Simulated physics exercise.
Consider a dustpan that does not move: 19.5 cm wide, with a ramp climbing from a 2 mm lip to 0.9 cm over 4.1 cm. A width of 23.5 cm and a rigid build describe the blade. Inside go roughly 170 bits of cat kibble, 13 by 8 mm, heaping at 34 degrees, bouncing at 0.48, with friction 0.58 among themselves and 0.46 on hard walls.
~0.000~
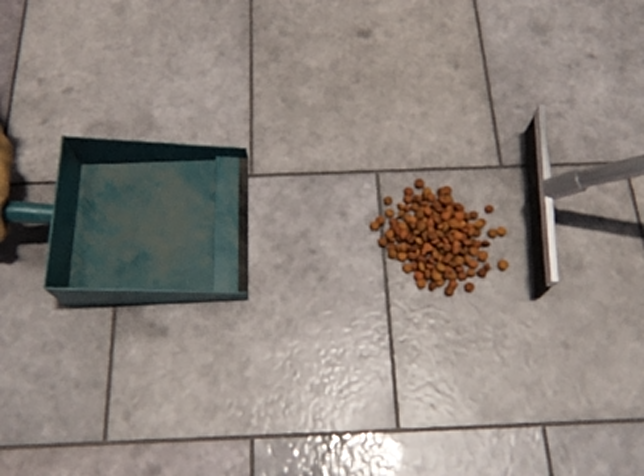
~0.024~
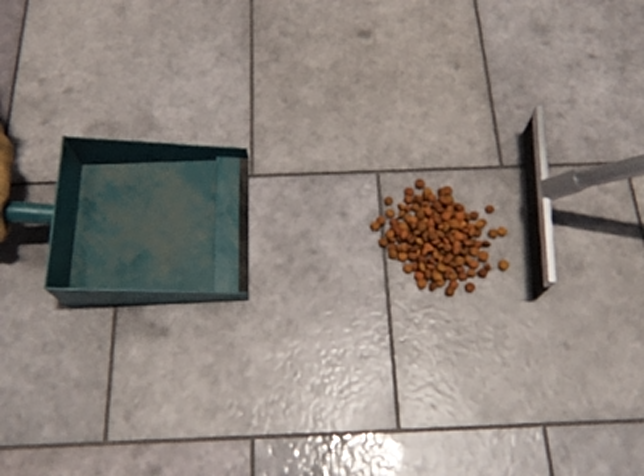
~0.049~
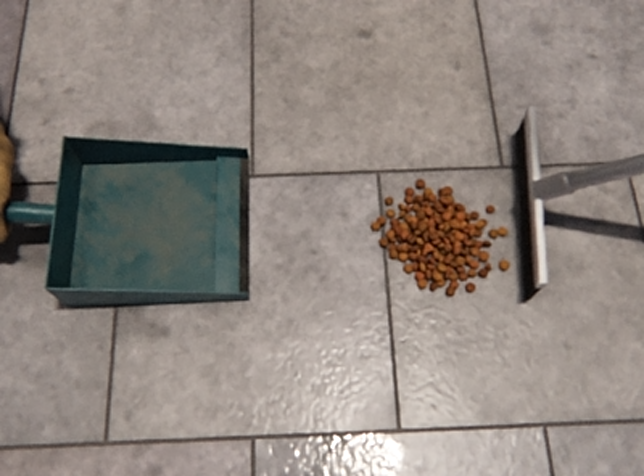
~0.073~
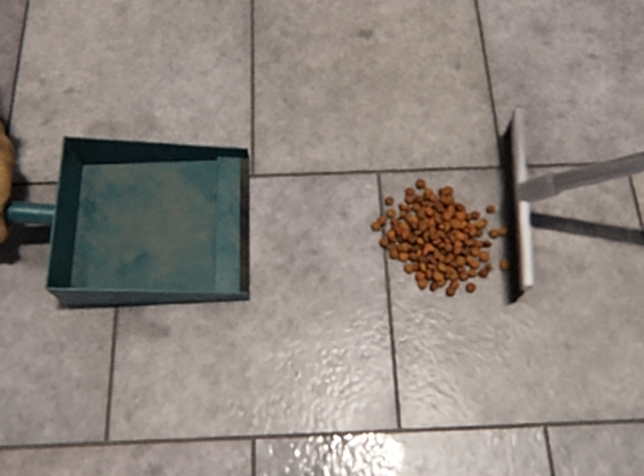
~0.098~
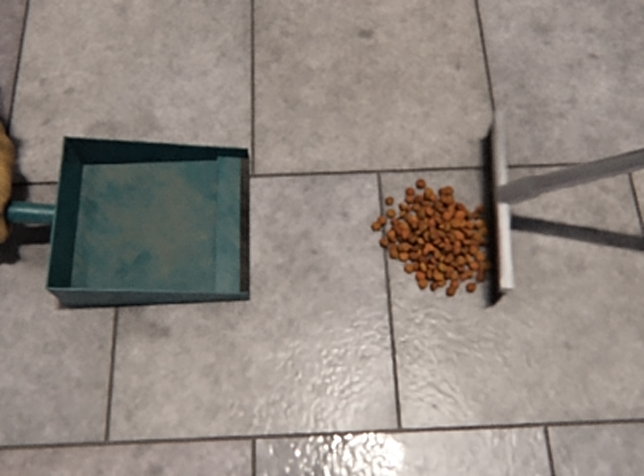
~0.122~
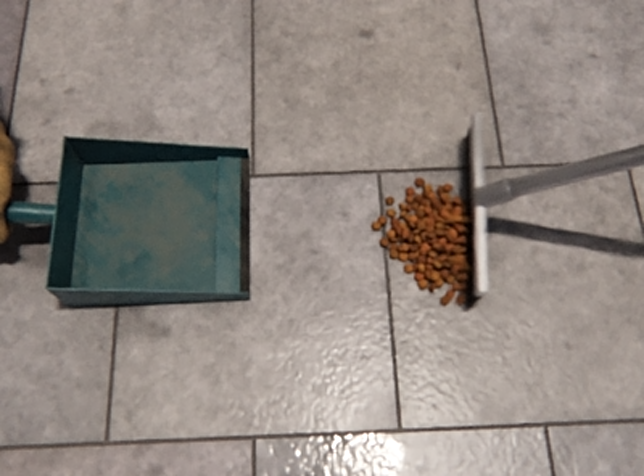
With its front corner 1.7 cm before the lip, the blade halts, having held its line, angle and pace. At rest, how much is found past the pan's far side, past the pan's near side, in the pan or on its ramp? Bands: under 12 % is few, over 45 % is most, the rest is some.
Far side: Few; near side: Some; pan: Most.
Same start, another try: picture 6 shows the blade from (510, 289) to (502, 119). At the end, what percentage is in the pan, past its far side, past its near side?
Pan 35, far 5, near 15.
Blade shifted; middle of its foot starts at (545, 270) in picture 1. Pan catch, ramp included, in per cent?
About 35 per cent.
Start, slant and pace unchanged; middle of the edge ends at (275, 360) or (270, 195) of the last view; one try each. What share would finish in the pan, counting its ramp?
I'd expect about 20 percent, then about 55 percent.
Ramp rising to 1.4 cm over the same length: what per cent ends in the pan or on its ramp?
45 per cent.
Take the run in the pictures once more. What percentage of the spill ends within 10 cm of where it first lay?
About 0 percent.
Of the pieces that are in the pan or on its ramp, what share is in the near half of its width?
60 per cent.
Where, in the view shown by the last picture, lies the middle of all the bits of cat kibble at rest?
I'd put it at about (226, 250).
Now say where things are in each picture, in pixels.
In the first picture, blade from (551, 282) to (539, 113), moved 0.0 cm, 0 of the pieces shifted so far; middle of the pieces at (436, 238); pan at (145, 229).
In the second picture, blade from (549, 282) to (537, 113), moved 0.3 cm, 0 of the pieces shifted so far; middle of the pieces at (436, 238).
In the third picture, blade from (541, 284) to (529, 114), moved 1.4 cm, 0 of the pieces shifted so far; middle of the pieces at (437, 238).
In the fourth picture, blade from (526, 285) to (516, 116), moved 3.2 cm, 0 of the pieces shifted so far; middle of the pieces at (437, 238).
In the fifth picture, blade from (505, 288) to (497, 118), moved 5.7 cm, 11 of the pieces shifted so far; middle of the pieces at (437, 238).
In the sixth picture, blade from (481, 291) to (475, 120), moved 8.6 cm, 100 of the pieces shifted so far; middle of the pieces at (435, 236); pan at (147, 229). The blade's pace is about 1.19 m/s, heading 6 degrees towards the viewer's side.
Then, at 0.24 s, middle of the blade 14 cm from the lip; 0 % over the lip, far side 0 %, near side 10 %.
After 0.32 s, middle of the blade 5 cm from the lip; 0 % over the lip, far side 5 %, near side 15 %.
After 0.53 s, middle of the blade 3 cm from the lip; 50 % over the lip, far side 5 %, near side 15 %.
In the end, at 1.2 s, far side 5 %, near side 15 %, pan 50 %, in front of the lip or behind the blade 25 %.
